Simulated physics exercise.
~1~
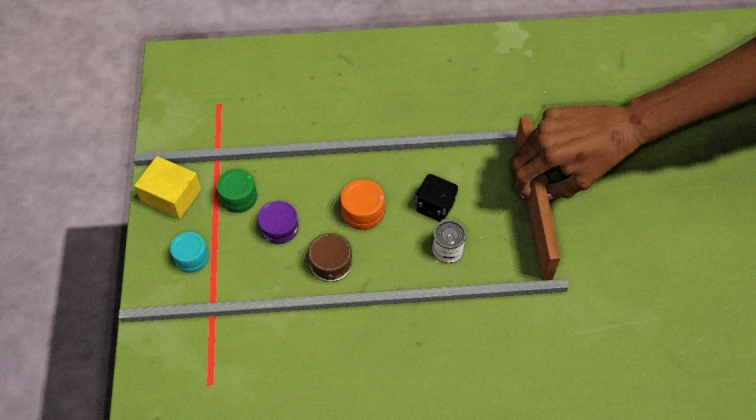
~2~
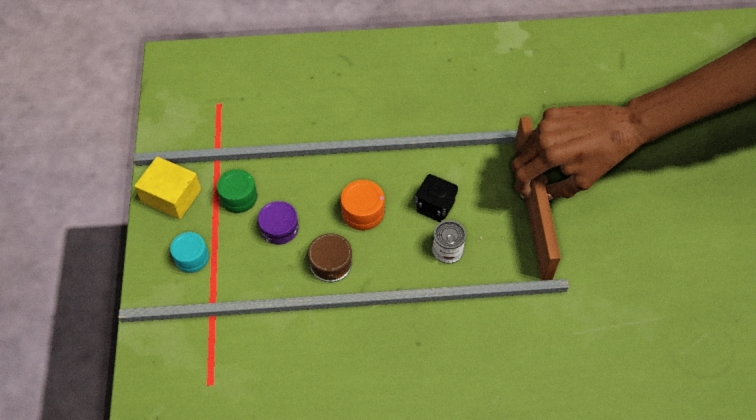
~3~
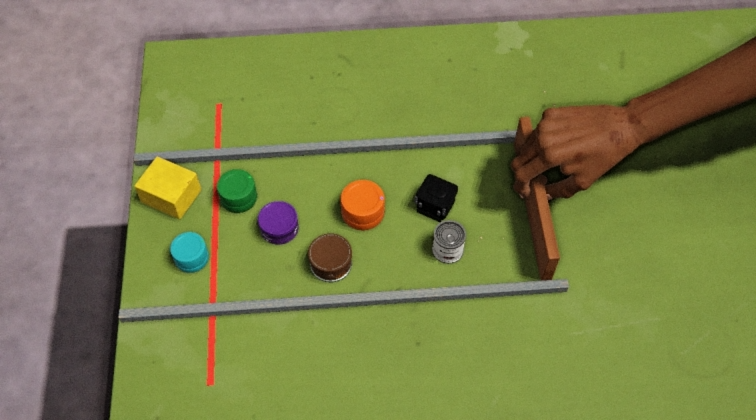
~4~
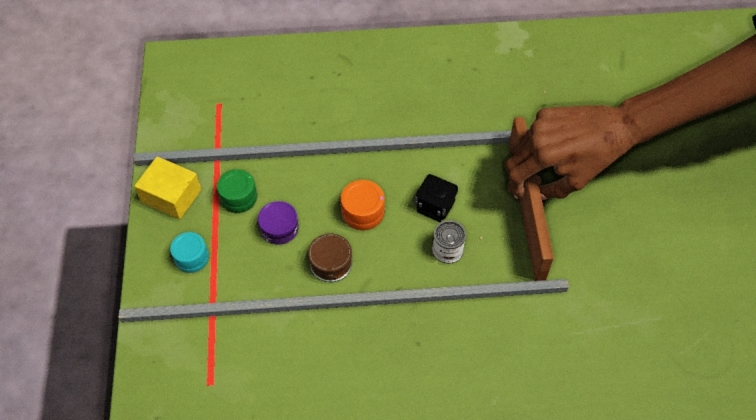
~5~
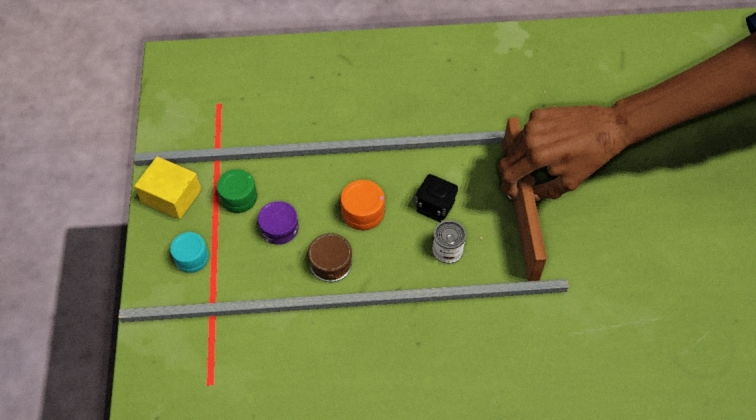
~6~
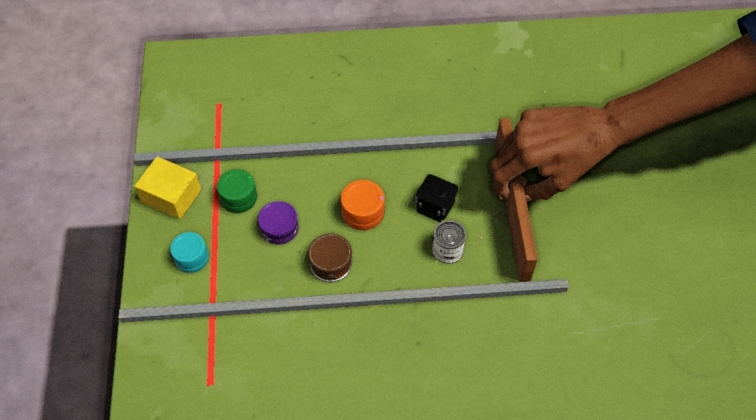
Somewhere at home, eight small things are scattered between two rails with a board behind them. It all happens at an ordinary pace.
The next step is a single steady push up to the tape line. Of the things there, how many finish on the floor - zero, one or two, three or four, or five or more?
Zero finish on the floor.
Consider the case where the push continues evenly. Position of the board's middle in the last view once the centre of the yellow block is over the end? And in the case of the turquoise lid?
The middle is at (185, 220) when it's the yellow block, and at (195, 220) when it's the turquoise lid.
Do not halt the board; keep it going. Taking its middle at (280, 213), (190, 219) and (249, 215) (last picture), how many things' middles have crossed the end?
Taking the three positions in turn, the counts come to 0, 1 and 0.
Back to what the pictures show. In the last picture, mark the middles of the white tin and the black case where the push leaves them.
The white tin comes to rest close to (196, 256), while the black case rests close to (197, 223).
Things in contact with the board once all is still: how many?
The count in contact is 3.
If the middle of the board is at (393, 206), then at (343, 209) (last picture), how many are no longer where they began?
3 and 5.
Early on, none off yet; yellow block at rest near (168, 188); turquoise lid at rest near (190, 253); green lid at rest near (237, 191).
Finally, the number that fall off is zero.
